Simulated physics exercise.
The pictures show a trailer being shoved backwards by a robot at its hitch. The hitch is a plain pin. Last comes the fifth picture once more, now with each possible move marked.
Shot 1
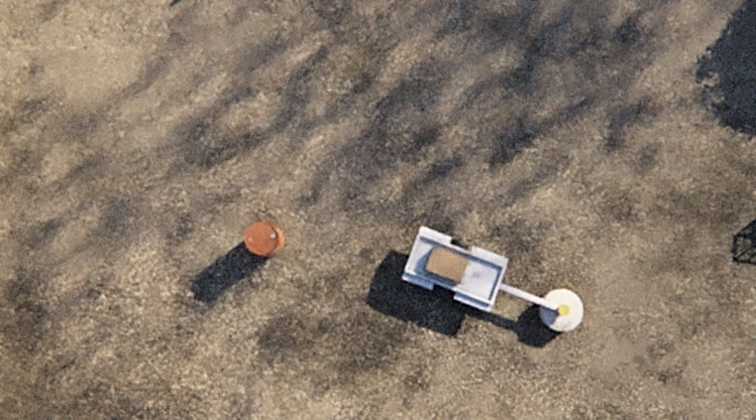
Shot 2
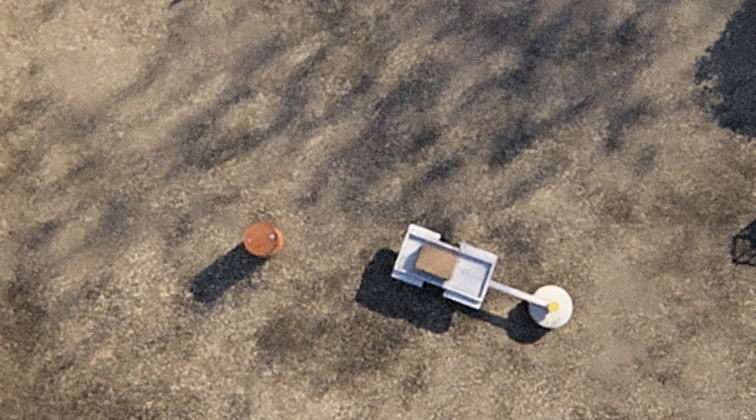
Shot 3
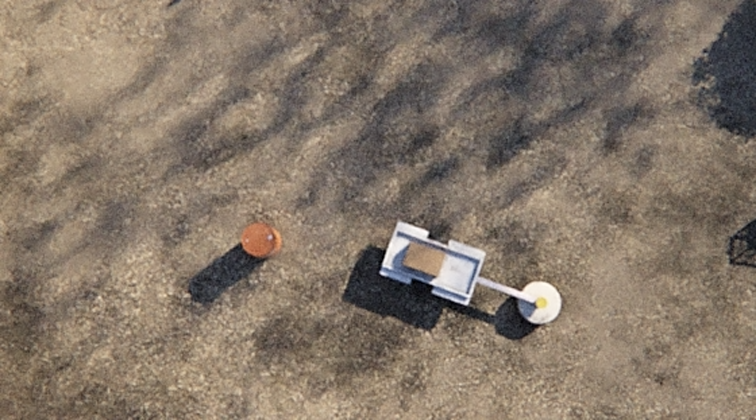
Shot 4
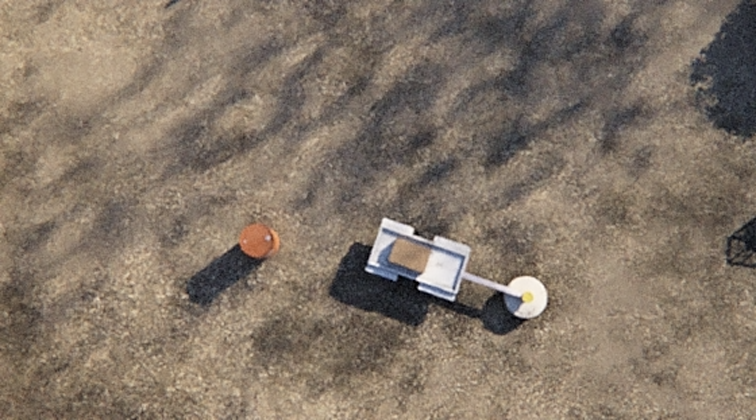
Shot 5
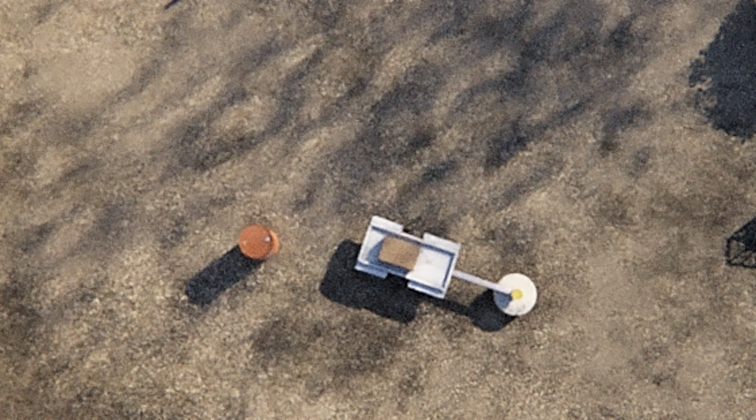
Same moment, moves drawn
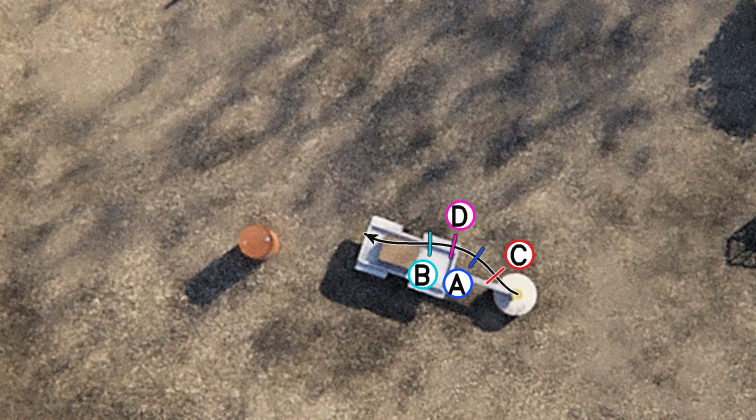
A round white robot with a yellow centre sits at the lower right of rough brown ground seen from overhead, joined by a thin bar to a white cart carrying a brown block. An orange keg stands to their left, and dark shadows streak the ground. The robot steadily pushes the cart leftward and slightly upward, narrowing the gap to the keg, while the view barely shifts.
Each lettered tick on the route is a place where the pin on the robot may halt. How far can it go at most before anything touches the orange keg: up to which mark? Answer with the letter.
No farther than D.
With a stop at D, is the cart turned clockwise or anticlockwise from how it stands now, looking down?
Anticlockwise.
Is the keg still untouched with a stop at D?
Yes.
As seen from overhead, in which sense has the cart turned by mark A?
For that mark, anticlockwise.
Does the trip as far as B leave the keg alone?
No.
On the marked copy, A at (477, 257); B at (430, 244); C at (495, 276); D at (453, 247); the route from (517, 294) via (448, 246) to (365, 234).
Taking D. A third of the way, robot (494, 276), cart (383, 249).
Two thirds of the way, robot (473, 257), cart (361, 245).
When it is over, robot (452, 248), cart (339, 243); nothing has been touched.
As for the rest, A is safe but short; B is too far, the keg has been hit; C is safe but short.
